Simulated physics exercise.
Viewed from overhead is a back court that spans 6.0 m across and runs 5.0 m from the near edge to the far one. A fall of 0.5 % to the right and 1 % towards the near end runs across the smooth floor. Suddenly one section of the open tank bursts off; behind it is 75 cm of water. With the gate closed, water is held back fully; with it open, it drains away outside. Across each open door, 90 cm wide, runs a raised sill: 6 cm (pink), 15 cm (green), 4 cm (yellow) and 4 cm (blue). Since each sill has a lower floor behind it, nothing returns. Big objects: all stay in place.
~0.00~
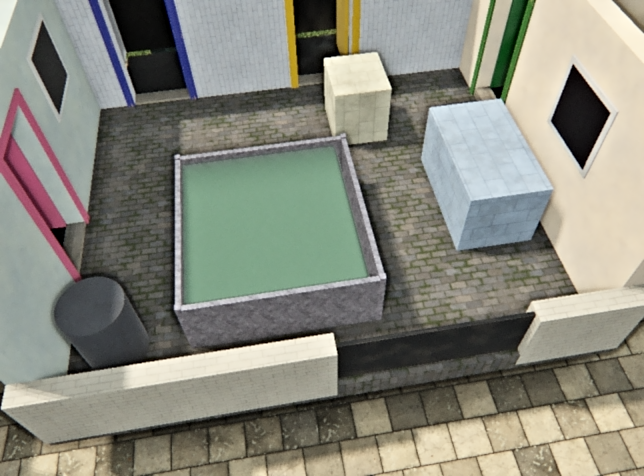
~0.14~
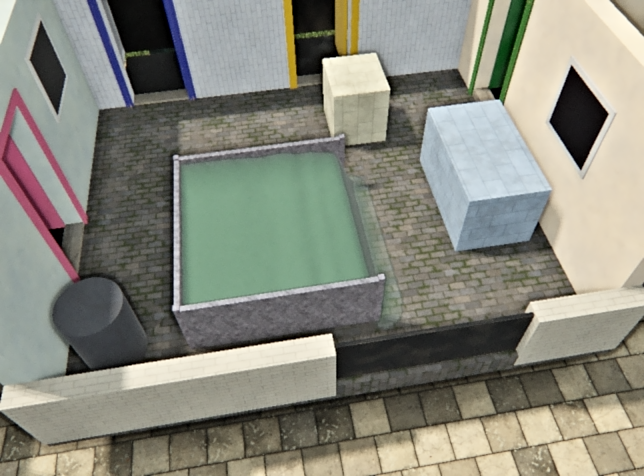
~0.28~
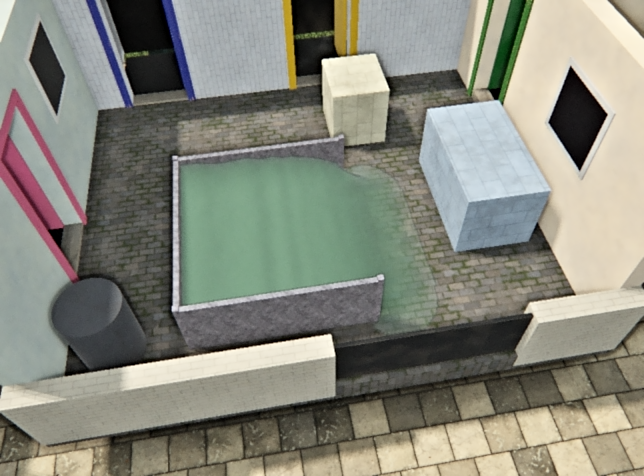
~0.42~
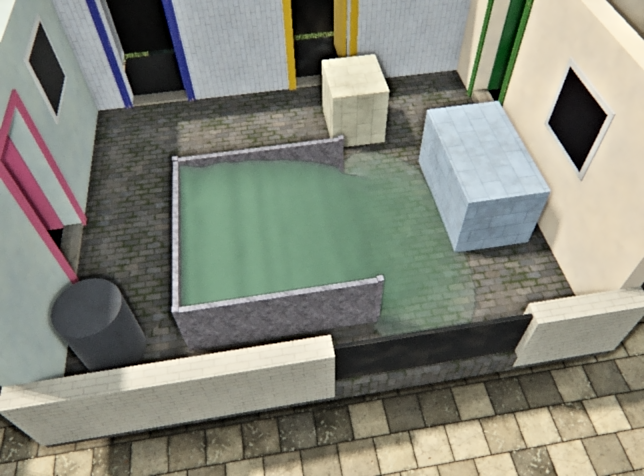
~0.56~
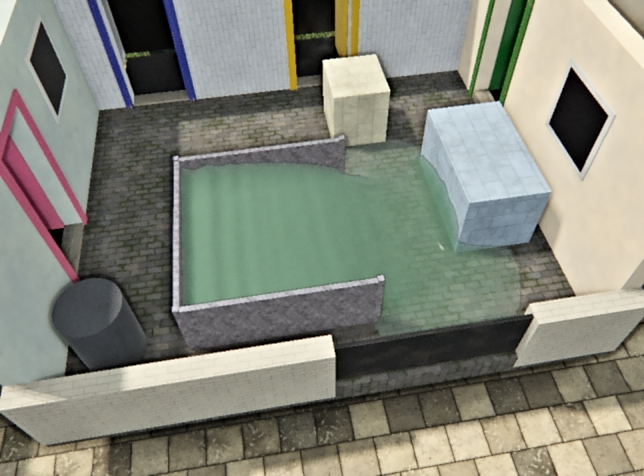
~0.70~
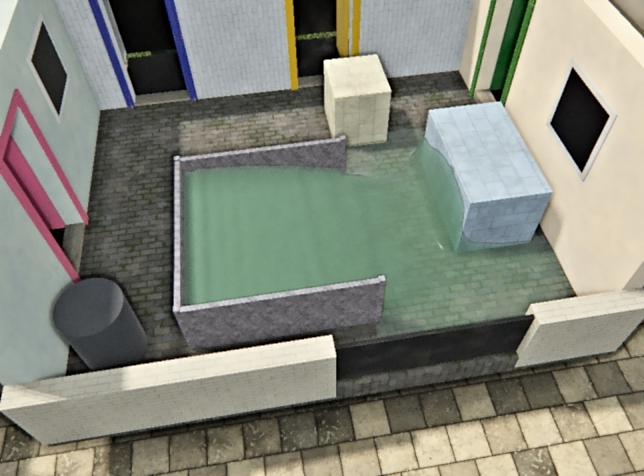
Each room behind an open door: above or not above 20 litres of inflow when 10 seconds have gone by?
As I see it, pink door: Tops the amount; green door: Tops the amount; yellow door: Tops the amount; blue door: Tops the amount.
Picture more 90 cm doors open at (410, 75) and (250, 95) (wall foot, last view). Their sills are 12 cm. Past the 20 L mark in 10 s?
In turn: Beyond it, short of it.
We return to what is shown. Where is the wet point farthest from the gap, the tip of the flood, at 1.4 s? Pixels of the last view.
Somewhere near pixel (450, 84).
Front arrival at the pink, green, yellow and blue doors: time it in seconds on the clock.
So, pink at 3.6 s, then green at 1.0 s, yellow at 2.0 s, and blue at 4.0 s.
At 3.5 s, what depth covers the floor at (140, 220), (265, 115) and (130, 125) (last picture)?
Close to 1, 3 and 0 centimetres.
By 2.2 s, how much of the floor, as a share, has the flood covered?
About 45 per cent.
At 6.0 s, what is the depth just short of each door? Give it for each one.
Depths in cm: Pink 7, green 17, yellow 9, blue 7.
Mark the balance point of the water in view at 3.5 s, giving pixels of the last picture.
The water's centre is around (380, 222).
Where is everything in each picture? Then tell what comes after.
The open tank at (271, 217) is whole and still, 75 cm deep, in the first picture.
Water pours out at (356, 232) and has run 1.2 m, to (381, 324); typically 9 cm deep outside, 75 cm at the open tank's back, in the second picture.
The front is at a hidden place, 1.4 m from the gap at (355, 234); 1.7 m2 of floor is under water; 75 cm left at the back of the open tank, in the third picture.
The front is at a hidden place, 1.7 m from the gap at (354, 236); 3.4 m2 of floor is under water; 74 cm left at the back of the open tank, in the fourth picture.
The front is at a hidden place, 2.1 m from the gap at (355, 236); 4.6 m2 of floor is under water; 66 cm left at the back of the open tank, in the fifth picture.
Water pours out at (356, 236) and has run 2.6 m, to (562, 272); typically 9 cm deep outside, 63 cm at the open tank's back, in the sixth picture.
After 1.4 s water covers 35 % of the floor and is deepest (71 cm) near (556, 332); pink door not reached, green door 5 cm at the sill, 0 L in, yellow door not reached, blue door not reached.
After 2.2 s water covers 45 % of the floor and is deepest (55 cm) near (548, 253); pink door not reached, green door 12 cm at the sill, 0 L in, yellow door 3 cm at the sill, 0 L in, blue door not reached.
After 3.5 s water covers 80 % of the floor and is deepest (36 cm) near (534, 255); pink door not reached, green door 18 cm at the sill, 31 L in, yellow door 7 cm at the sill, 0 L in, blue door not reached.
After 6.0 s water covers 95 % of the floor and is deepest (24 cm) near (129, 185); pink door 7 cm at the sill, 11 L in, green door 17 cm at the sill, 79 L in, yellow door 9 cm at the sill, 46 L in, blue door 7 cm at the sill, 7 L in.
After 10.0 s water covers 100 % of the floor and is deepest (22 cm) near (327, 368); pink door 13 cm at the sill, 51 L in, green door 15 cm at the sill, 82 L in, yellow door 6 cm at the sill, 76 L in, blue door 9 cm at the sill, 99 L in.
